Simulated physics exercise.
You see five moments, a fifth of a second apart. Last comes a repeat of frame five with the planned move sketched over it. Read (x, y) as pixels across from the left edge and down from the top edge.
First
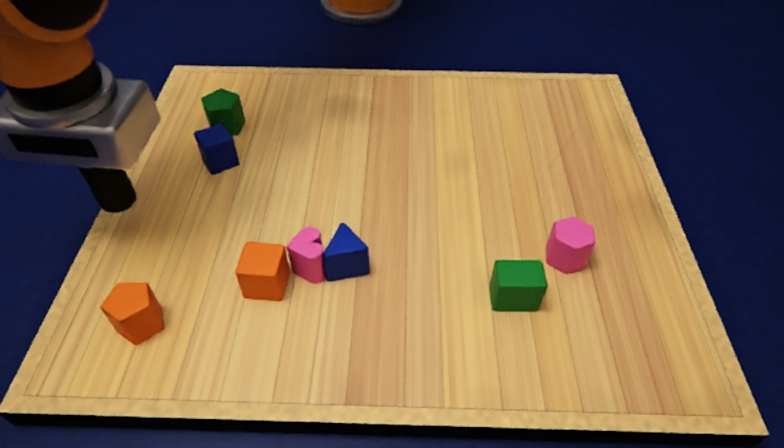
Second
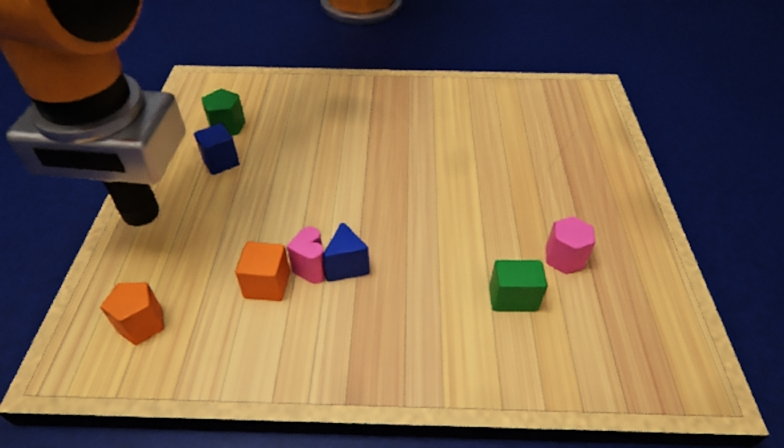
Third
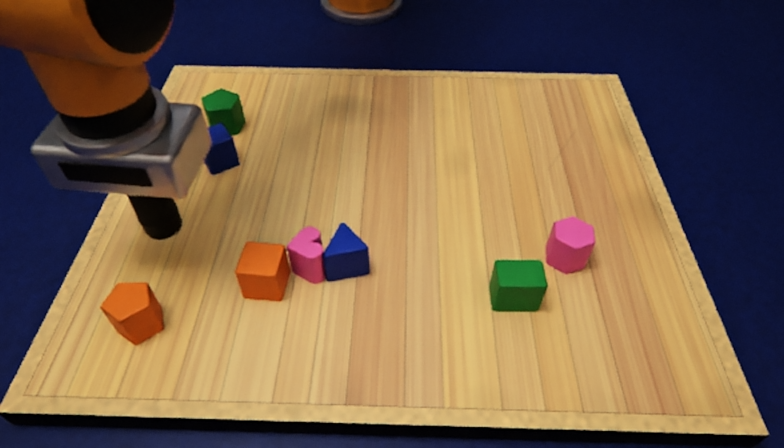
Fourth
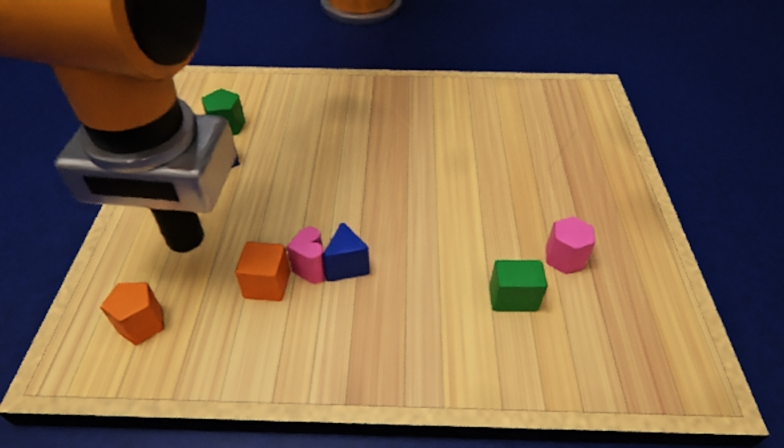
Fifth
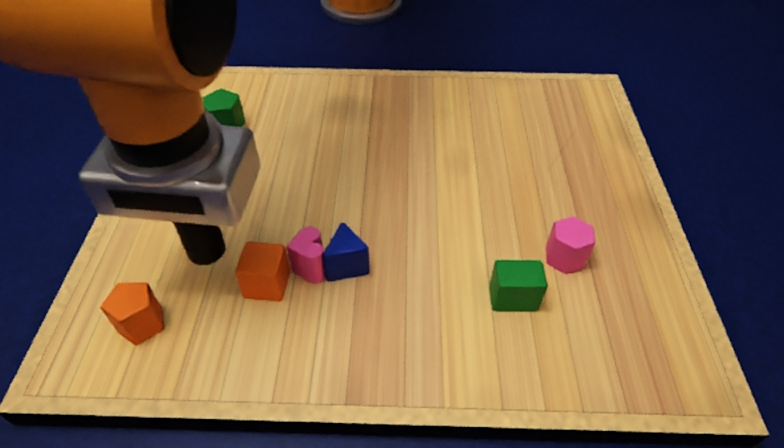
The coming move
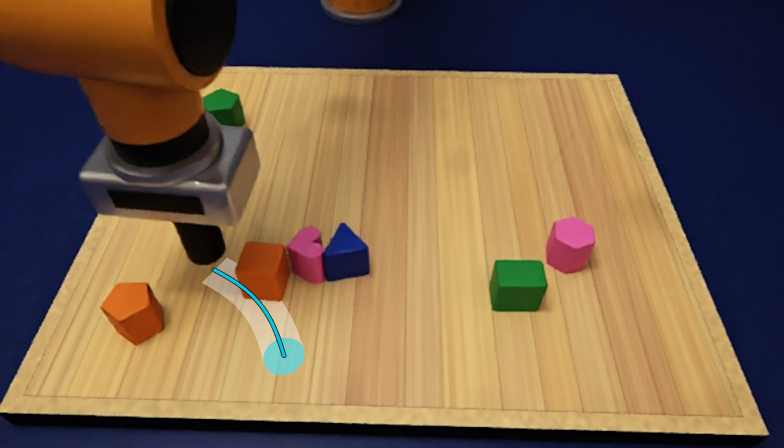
At the start, a robot arm holds a dark rod over the left side of a wooden board scattered with orange, pink, blue and green blocks. The arm moves steadily right and toward the viewer, passing in front of the blue cube, and the rod nears the orange cube while the blocks stay still.
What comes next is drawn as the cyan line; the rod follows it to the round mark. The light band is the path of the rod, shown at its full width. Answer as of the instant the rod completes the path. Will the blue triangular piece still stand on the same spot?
Yes
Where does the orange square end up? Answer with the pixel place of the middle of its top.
It ends at (291, 262).
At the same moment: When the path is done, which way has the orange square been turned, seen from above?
It spins against the clock.
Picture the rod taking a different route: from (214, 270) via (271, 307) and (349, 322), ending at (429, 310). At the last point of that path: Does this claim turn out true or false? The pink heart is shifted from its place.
That is true.
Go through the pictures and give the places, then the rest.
The first picture shows lower end of the rod at (119, 202), tops of blocks, orange square at (260, 258), pink heart at (307, 242), blue triangular piece at (345, 241).
The second picture shows rod at (142, 214), blocks as before.
The third picture shows rod at (164, 227), blocks as before.
The fourth picture shows rod at (186, 240), blocks as before.
The fifth picture shows rod at (207, 252), orange square at (260, 258), pink heart at (307, 242), blue triangular piece at (345, 241).
The drawn path runs from (214, 270) by way of (246, 290) and (270, 319) to (284, 356).
The first path, step by step. One third of the way, rod at (240, 272); orange square at (280, 261), turned 30° anticlockwise; pink heart at (314, 240), turned 20° clockwise.
Two thirds of the way, rod at (265, 302); orange square at (291, 262), turned 45° anticlockwise; pink heart at (317, 238), turned 20° clockwise.
At the end, rod at (279, 339); orange square at (291, 262), turned 45° anticlockwise; pink heart at (317, 238), turned 20° clockwise; blue triangular piece not moved.
